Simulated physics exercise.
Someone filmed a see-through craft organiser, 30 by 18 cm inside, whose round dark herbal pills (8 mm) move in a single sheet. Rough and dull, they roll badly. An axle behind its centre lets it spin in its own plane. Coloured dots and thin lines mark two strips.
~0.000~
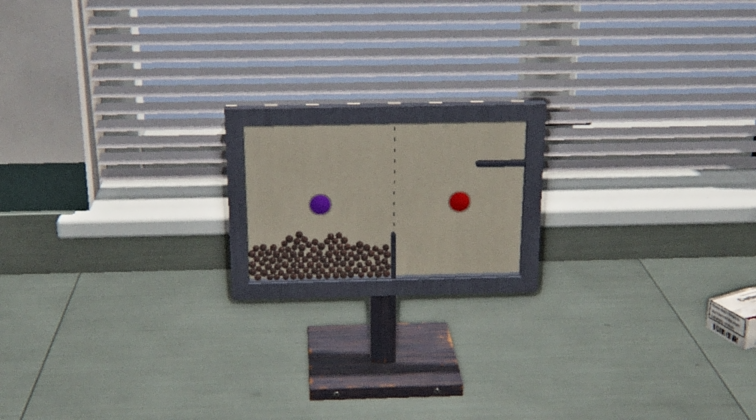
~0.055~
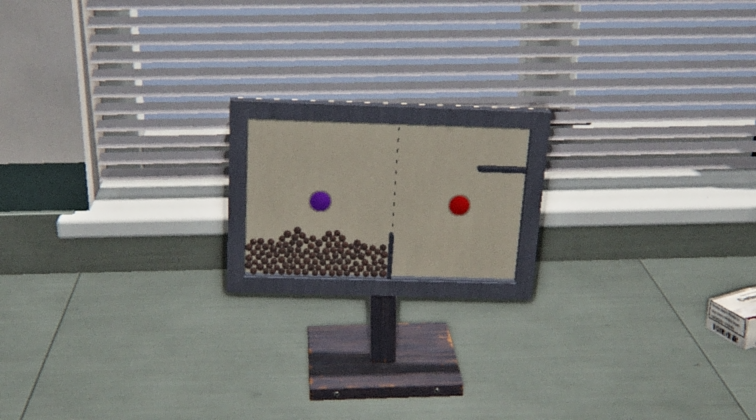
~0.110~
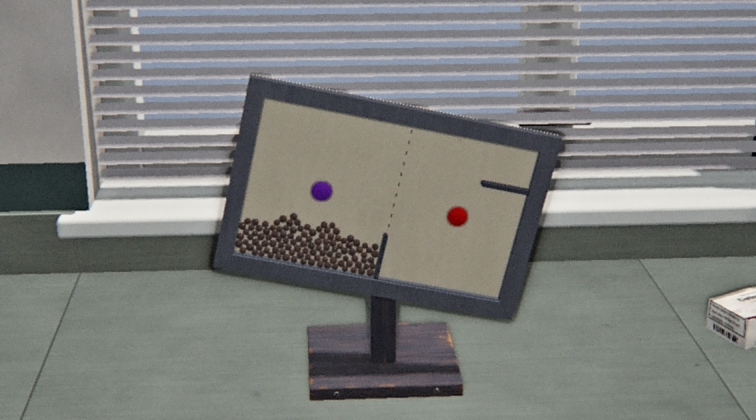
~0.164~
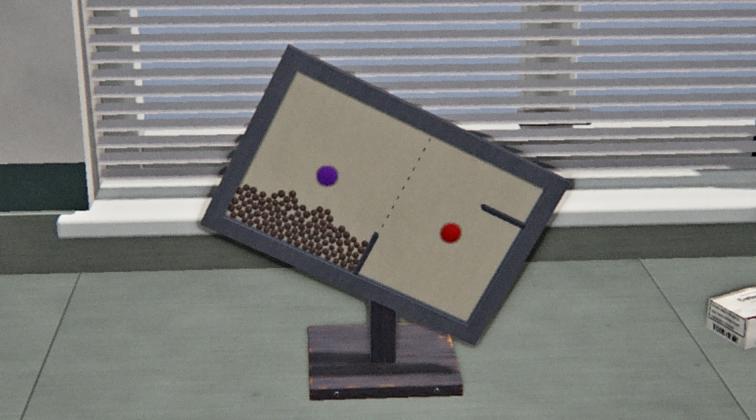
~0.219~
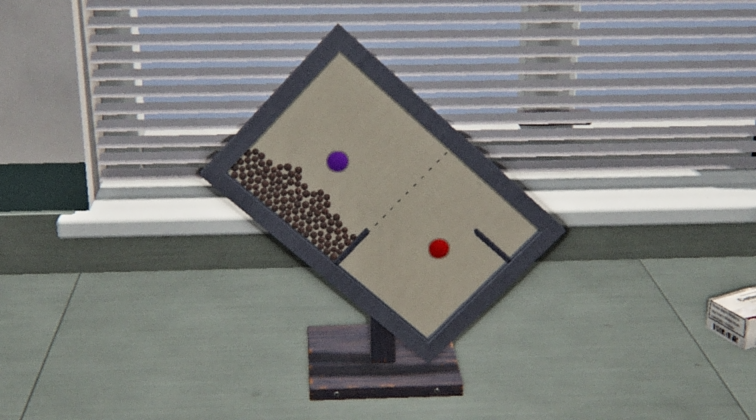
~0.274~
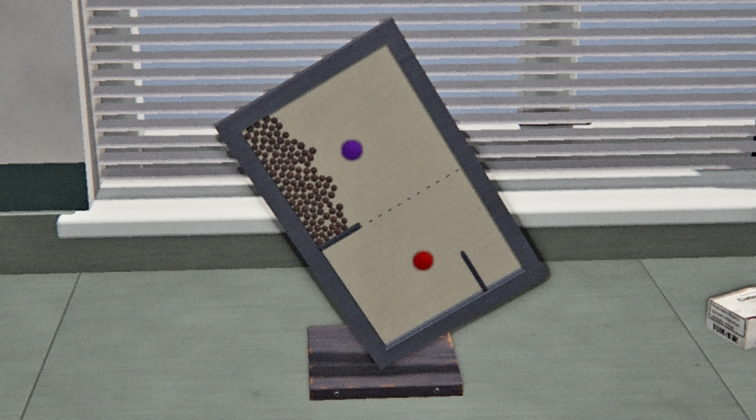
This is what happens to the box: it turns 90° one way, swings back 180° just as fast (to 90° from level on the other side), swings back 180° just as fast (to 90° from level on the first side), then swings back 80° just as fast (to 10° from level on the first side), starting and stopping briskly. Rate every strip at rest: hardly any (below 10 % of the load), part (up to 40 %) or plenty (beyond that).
Red strip: Plenty; purple strip: Part.
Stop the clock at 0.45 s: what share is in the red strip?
Roughly 5 per cent.
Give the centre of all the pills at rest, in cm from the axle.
Some 8 cm right and 5 cm below.
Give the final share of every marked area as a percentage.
Red strip: 80; purple strip: 20.
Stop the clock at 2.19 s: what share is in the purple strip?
About 25 per cent.
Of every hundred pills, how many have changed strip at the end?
Roughly 80 per cent.
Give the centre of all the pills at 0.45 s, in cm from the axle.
Some 4 cm left and 4 cm above.
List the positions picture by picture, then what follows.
In the first picture, level; about 110 pills; pills' middle (319, 260); highest (299, 235); red (460, 202), purple (320, 205).
In the second picture, turned 3° clockwise; pills' middle (316, 256); highest (297, 230).
In the third picture, turned 12° clockwise; pills' middle (307, 245); highest (294, 217); wall ends (385, 236), (483, 183).
In the fourth picture, turned 27° clockwise; pills' middle (298, 225); highest (246, 188).
In the fifth picture, turned 43° clockwise; pills' middle (294, 202); highest (255, 152).
In the sixth picture, turned 59° clockwise; pills' middle (299, 180); highest (266, 119); red (423, 261), purple (352, 150).
After 0.45 s, it stands 90° clockwise; the pills' middle is 4 cm left of and 4 cm above the centre; red 5 %, purple 95 %.
After 2.19 s, it stands 49° clockwise; the pills' middle is 5 cm right of and 9 cm below the centre; red 75 %, purple 25 %.
After 2.40 s, it stands 10° clockwise; the pills' middle is 9 cm right of and 4 cm below the centre; red 80 %, purple 20 %.
All still by 3.4 s, it stands 10° clockwise; red 80 %, purple 20 %.
